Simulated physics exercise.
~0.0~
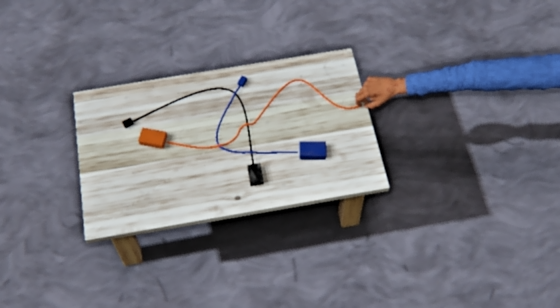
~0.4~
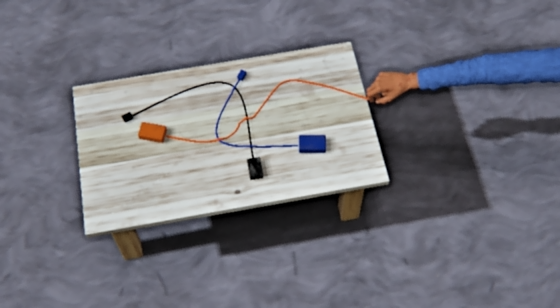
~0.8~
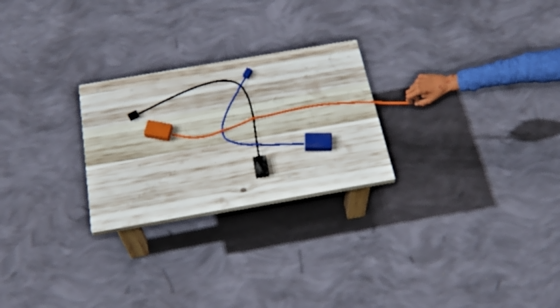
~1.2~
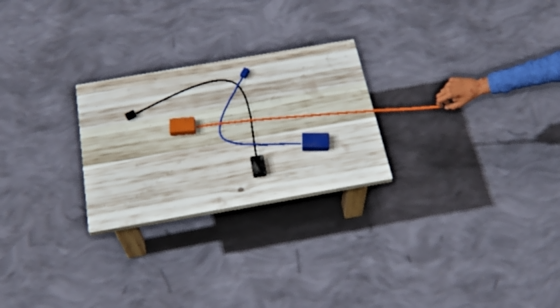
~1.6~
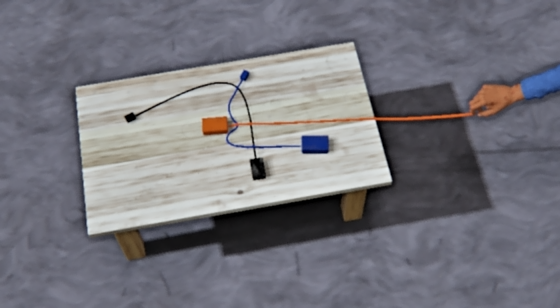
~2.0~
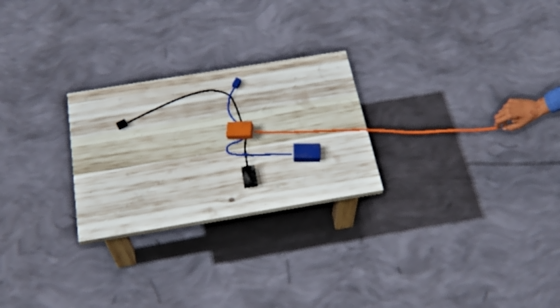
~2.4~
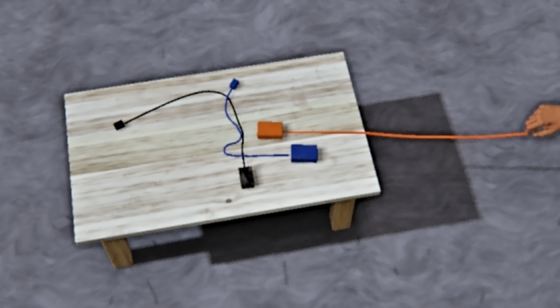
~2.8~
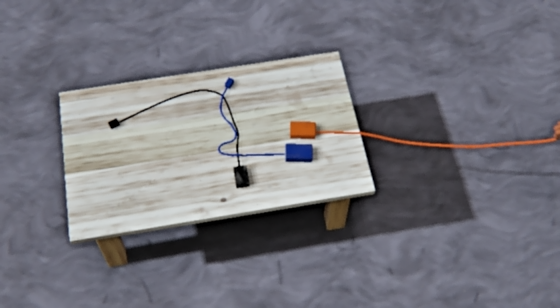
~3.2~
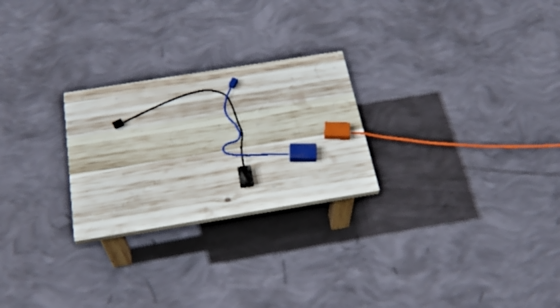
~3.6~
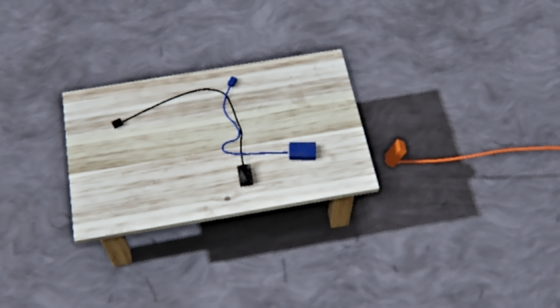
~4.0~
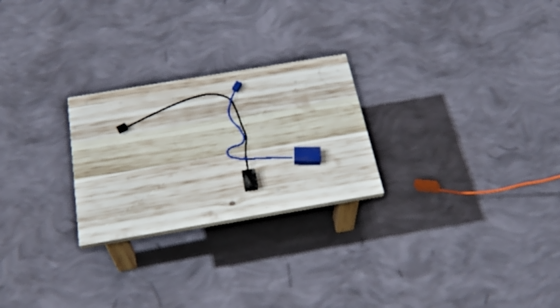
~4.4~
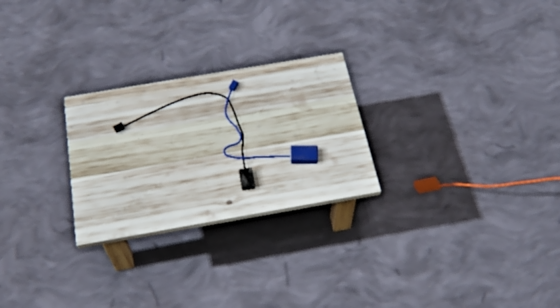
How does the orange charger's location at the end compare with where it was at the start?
At the start the orange charger sits on the left part of the tabletop. By the end it is off the table, on the shadowed floor to the right.
